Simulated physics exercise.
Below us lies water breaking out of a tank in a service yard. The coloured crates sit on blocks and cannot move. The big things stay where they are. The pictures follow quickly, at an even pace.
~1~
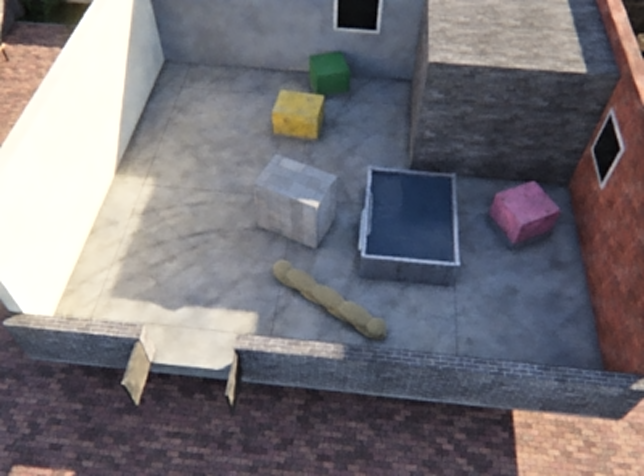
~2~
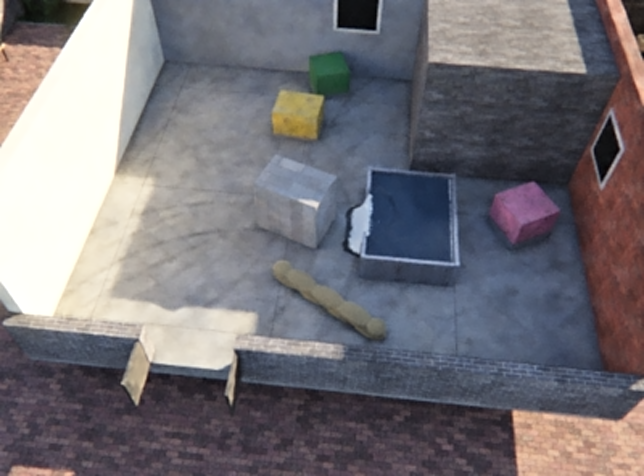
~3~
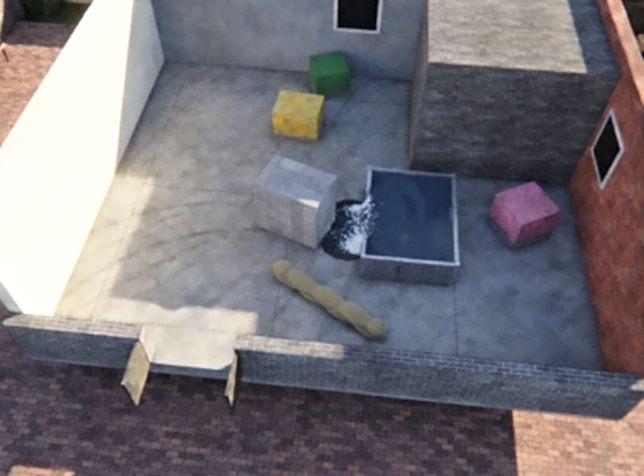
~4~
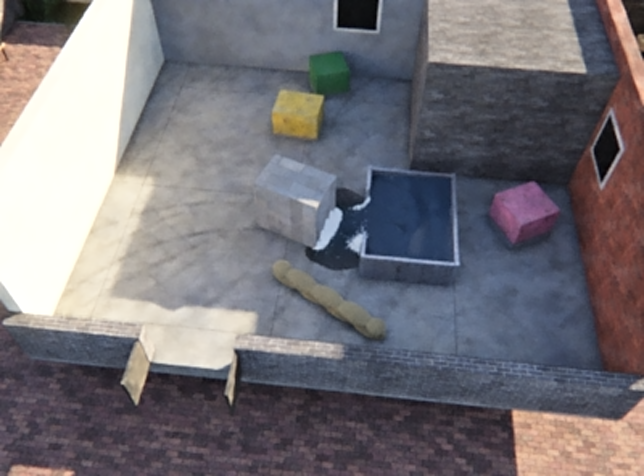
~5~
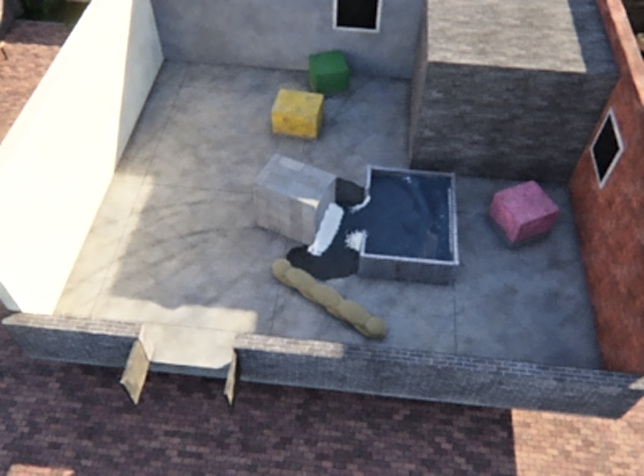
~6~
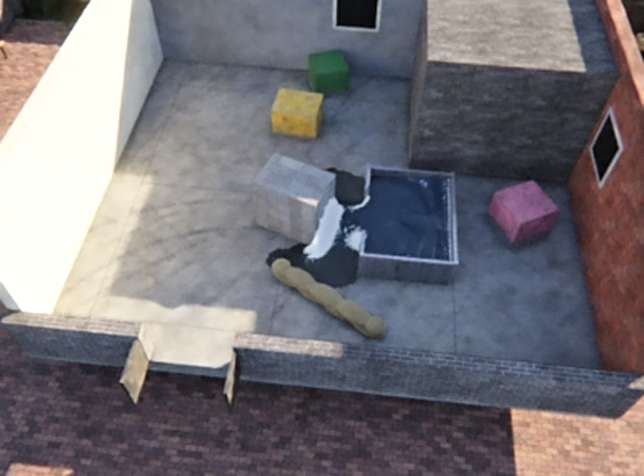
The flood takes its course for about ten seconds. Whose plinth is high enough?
The green crate keeps dry; the yellow crate is soaked; the pink crate keeps dry.
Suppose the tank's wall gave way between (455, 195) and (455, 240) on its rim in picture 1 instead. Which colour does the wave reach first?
First comes the one in pink.
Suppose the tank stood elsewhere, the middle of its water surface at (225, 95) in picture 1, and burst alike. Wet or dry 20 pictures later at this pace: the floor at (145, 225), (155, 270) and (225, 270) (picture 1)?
As listed: Wet, flooded, awash.
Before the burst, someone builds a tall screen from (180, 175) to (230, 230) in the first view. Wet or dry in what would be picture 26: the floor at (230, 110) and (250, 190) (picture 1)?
As listed: Covered, covered.
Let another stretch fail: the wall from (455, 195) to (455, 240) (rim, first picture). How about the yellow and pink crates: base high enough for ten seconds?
Then: Yellow crate is spared; pink crate ends up wet.
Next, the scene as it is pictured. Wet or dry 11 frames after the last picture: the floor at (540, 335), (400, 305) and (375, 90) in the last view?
As listed: Dry, wet, clear.
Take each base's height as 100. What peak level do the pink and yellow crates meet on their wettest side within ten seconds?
In turn 30 and 190 per cent.
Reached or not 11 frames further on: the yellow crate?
In short: Yellow: Water there.
A moment on, water covers 10 % of the floor; the green crate not reached, the yellow crate not reached, the pink crate not reached.
Next, water covers 25 % of the floor; the green crate water round its plinth, the yellow crate water round its plinth, the pink crate not reached.
Then, water covers 45 % of the floor; the green crate water round its plinth, the yellow crate water round its plinth, the pink crate not reached.
Later, water covers 60 % of the floor; the green crate water round its plinth, the yellow crate water round its plinth, the pink crate water round its plinth.
In the end, water covers 90 % of the floor; the green crate stayed above the water, the yellow crate was topped, the pink crate stayed above the water.
